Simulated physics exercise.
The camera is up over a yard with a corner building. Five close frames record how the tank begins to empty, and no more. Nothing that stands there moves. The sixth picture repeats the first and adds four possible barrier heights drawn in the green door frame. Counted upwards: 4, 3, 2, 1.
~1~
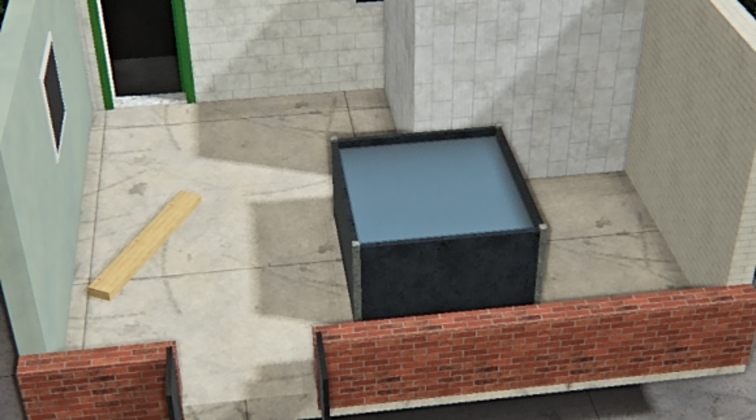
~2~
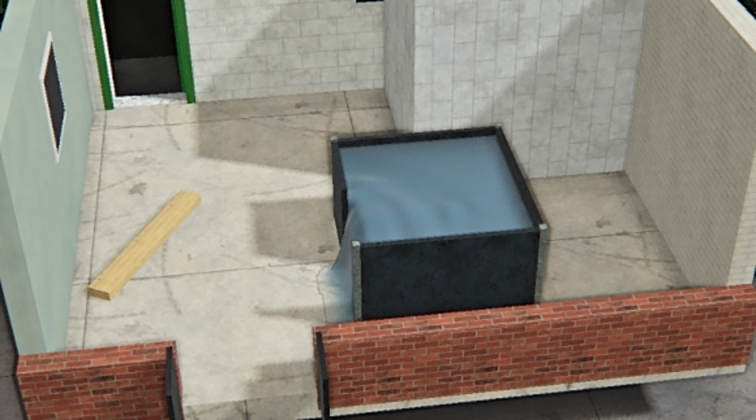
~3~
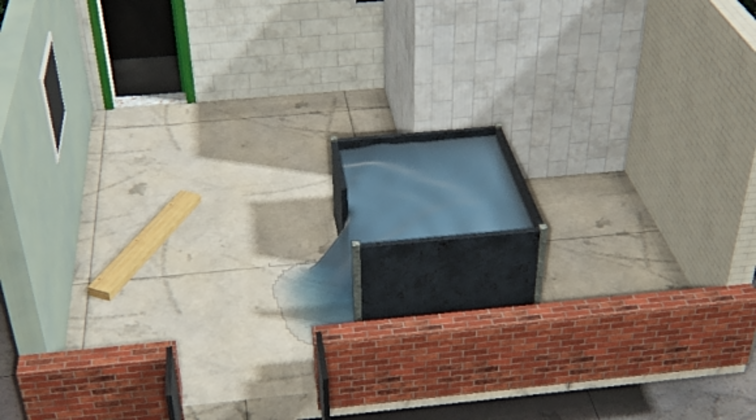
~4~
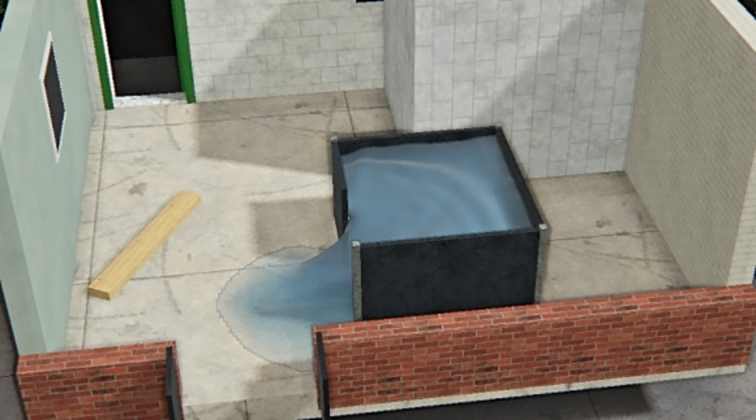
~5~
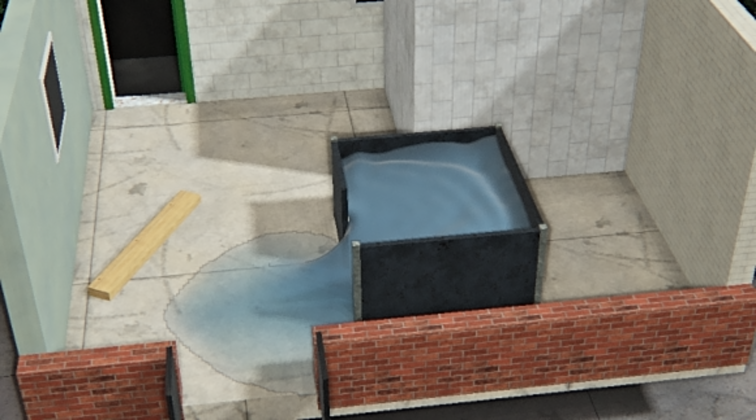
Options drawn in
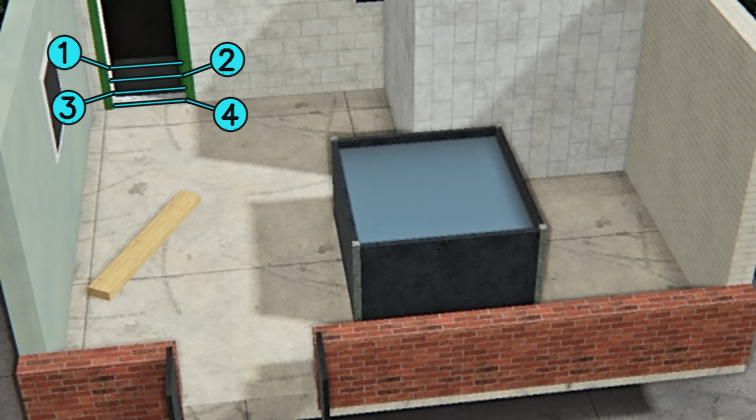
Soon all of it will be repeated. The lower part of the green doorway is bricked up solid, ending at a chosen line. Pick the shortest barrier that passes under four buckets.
The limit is 3.
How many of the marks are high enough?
Three.
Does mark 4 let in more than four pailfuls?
Yes.
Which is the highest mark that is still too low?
It is 4.
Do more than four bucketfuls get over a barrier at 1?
No, not at all.
On the marked copy, 1 at (145, 65); 2 at (147, 78); 3 at (149, 90); 4 at (150, 102); from the bottom up 4, 3, 2, 1.
With 1, nothing gets over.
With 2, nothing gets over.
With 3, a splash gets over, under a bucket.
With 4, dozens of bucketfuls pour in.
